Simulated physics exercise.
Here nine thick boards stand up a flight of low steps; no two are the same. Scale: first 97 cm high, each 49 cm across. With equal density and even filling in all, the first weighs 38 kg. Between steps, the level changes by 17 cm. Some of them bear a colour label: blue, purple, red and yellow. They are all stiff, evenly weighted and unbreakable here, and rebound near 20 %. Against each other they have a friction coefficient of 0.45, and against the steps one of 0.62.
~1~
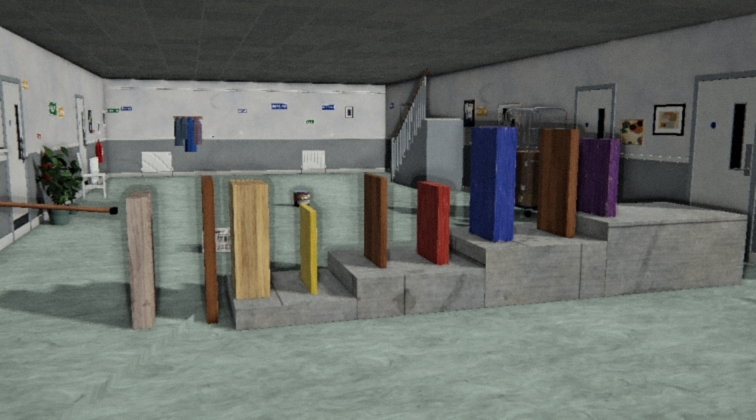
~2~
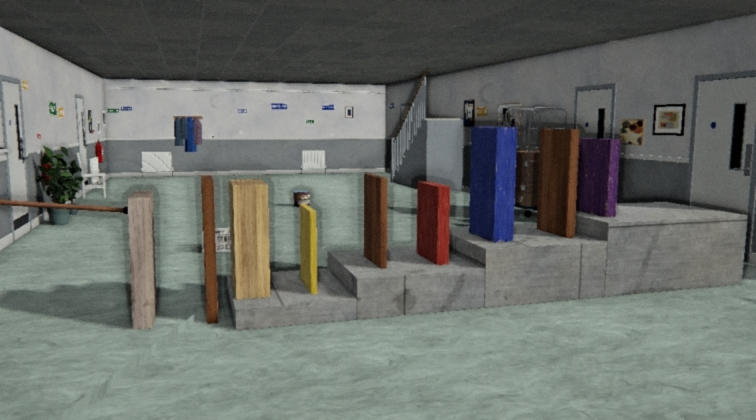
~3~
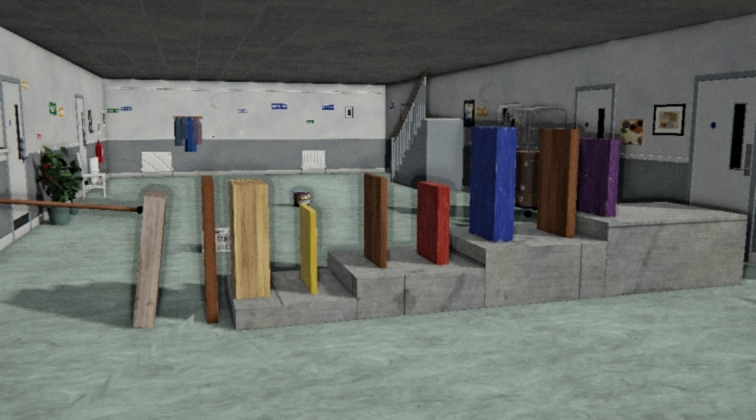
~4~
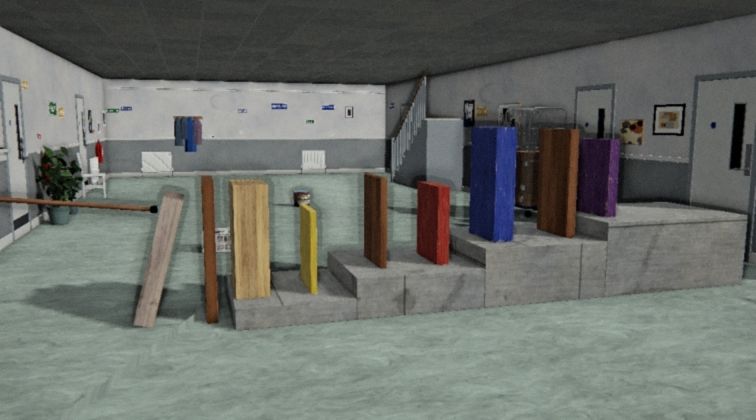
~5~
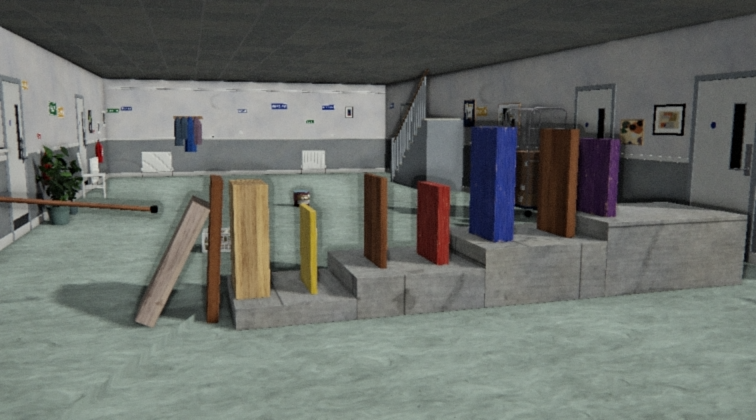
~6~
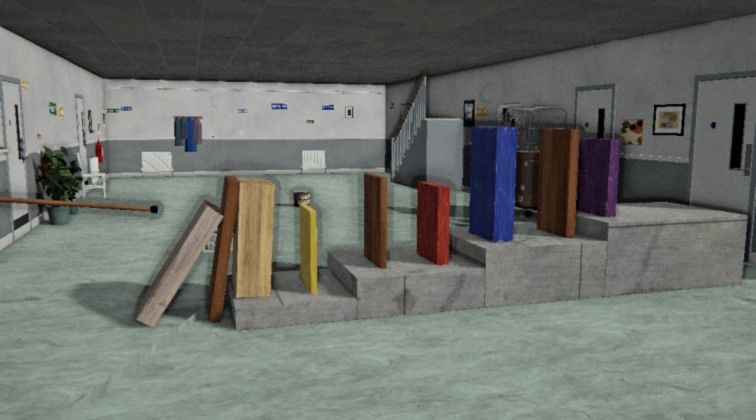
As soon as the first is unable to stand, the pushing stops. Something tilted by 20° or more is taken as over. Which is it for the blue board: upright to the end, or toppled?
Upright to the end.
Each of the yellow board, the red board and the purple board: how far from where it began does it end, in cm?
So yellow shifts 0 cm, red shifts 0 cm and purple shifts 0 cm.
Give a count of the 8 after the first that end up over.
Count: 0.
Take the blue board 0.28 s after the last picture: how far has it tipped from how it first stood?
Its tilt comes to about 0° at that moment.
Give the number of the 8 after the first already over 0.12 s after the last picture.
By then the count is 0.
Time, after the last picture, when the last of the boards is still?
At roughly 0.5 seconds.
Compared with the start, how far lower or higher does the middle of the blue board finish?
Height change: About 0 cm lower.
Then, 0.06 s later than the last frame, none of the 8 other boards over, 2 disturbed; blue board unmoved.
When it is over, none of the 8 other boards over, 2 disturbed; blue board unmoved; purple board unmoved; red board unmoved. Eight left standing. In pixels of the last frame, middles, blue board near (492, 183), purple board near (596, 177).
